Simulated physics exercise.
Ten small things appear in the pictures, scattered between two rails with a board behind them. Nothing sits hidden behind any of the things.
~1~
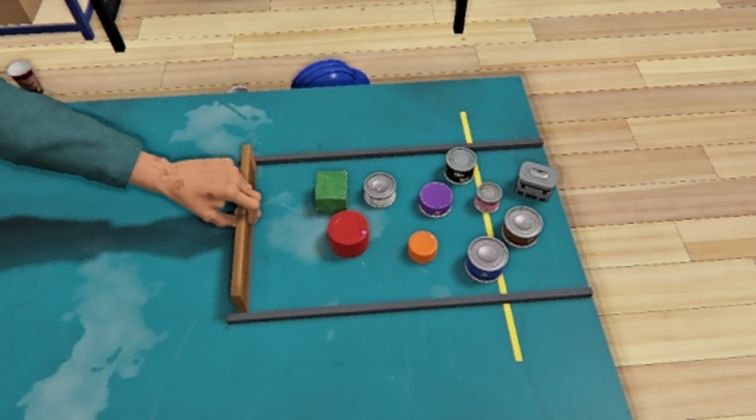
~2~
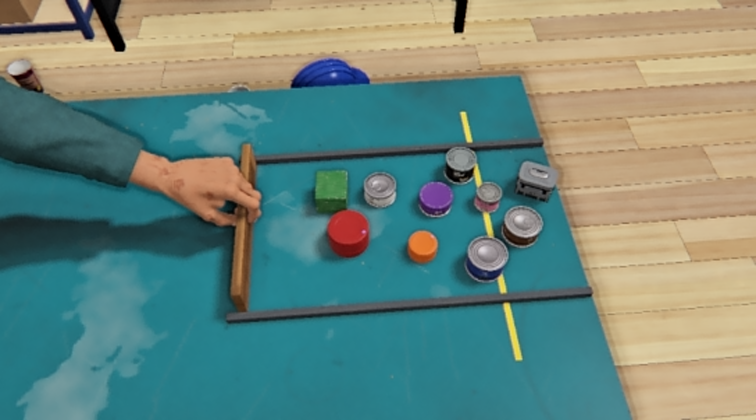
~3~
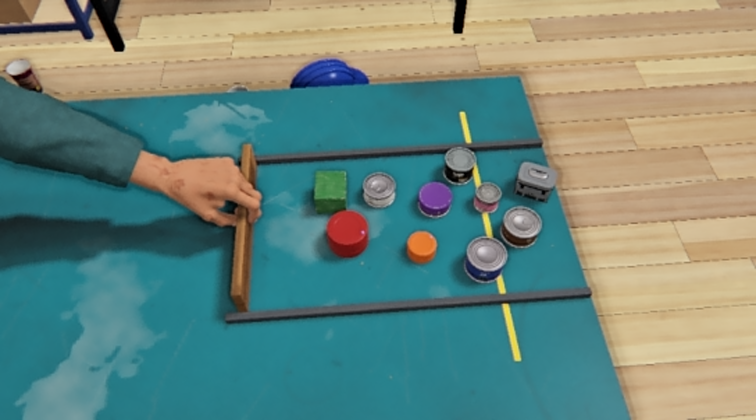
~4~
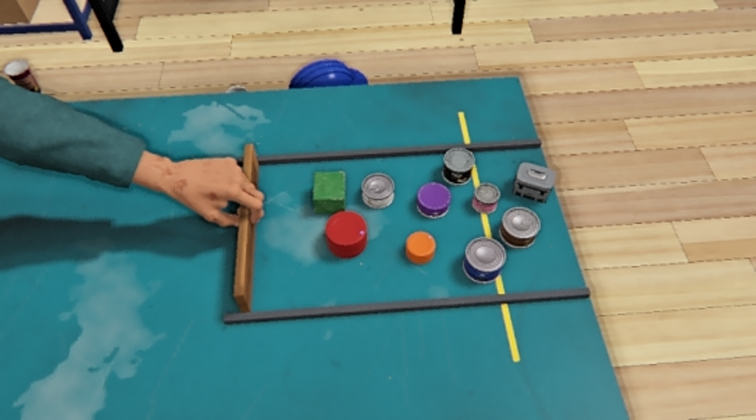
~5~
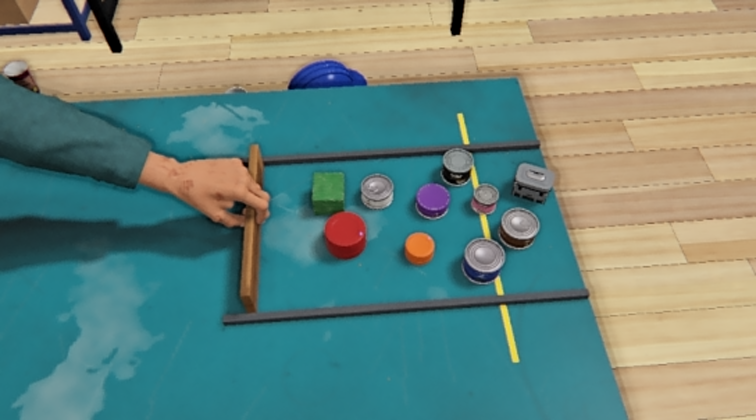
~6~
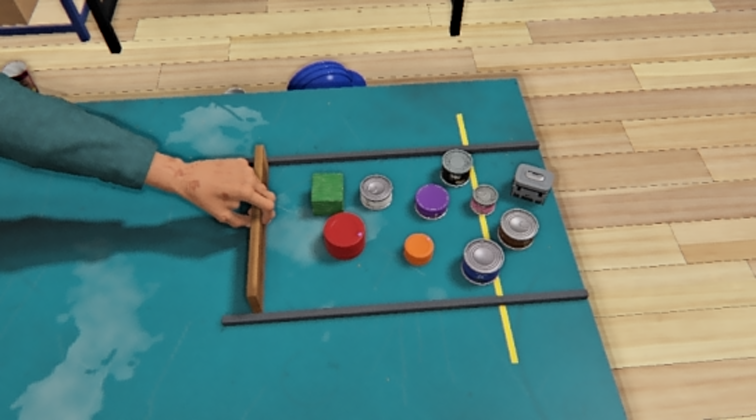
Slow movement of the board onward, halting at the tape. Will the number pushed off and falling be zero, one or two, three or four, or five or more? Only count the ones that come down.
It will be one or two.
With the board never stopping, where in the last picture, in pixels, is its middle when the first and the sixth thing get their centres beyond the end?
I'd say close to (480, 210), then close to (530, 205).
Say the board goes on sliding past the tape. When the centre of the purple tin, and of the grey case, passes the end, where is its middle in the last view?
About (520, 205), and (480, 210) for the other.
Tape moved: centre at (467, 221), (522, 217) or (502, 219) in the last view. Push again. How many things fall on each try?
Going through each try, you'd get 0, 5 and 2.
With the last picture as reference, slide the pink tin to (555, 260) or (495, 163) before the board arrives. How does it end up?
In the two tries the pink tin is not knocked off and is not knocked off, in that order.
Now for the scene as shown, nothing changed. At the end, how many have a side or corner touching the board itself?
The answer is 4.
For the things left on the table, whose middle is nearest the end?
It's the pink tin.
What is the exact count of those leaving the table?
1 in total.
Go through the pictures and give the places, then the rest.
Grey case (536, 182); brown pot (522, 227); pink tin (488, 198); board (245, 224); tape (487, 218), in the first frame.
Brown pot (522, 227); board (245, 223), in the second frame.
Pink tin (487, 198); blue tin (485, 260), in the third frame.
Grey case (534, 182); purple tin (434, 201), in the fourth frame.
Brown pot (518, 229); orange lid (420, 249), in the fifth frame.
Grey case (532, 184); brown pot (518, 230); pink tin (484, 200); board (259, 224); tape (483, 220), in the sixth frame.
A little later, none off yet; grey case at rest near (532, 184); brown pot at rest near (518, 230); pink tin at rest near (484, 200).
Next, none off yet; grey case at rest near (535, 180); brown pot at rest near (520, 230); pink tin shifted about its own width near (517, 199).
When it is over, the number that fall off is one or two; down, grey case.
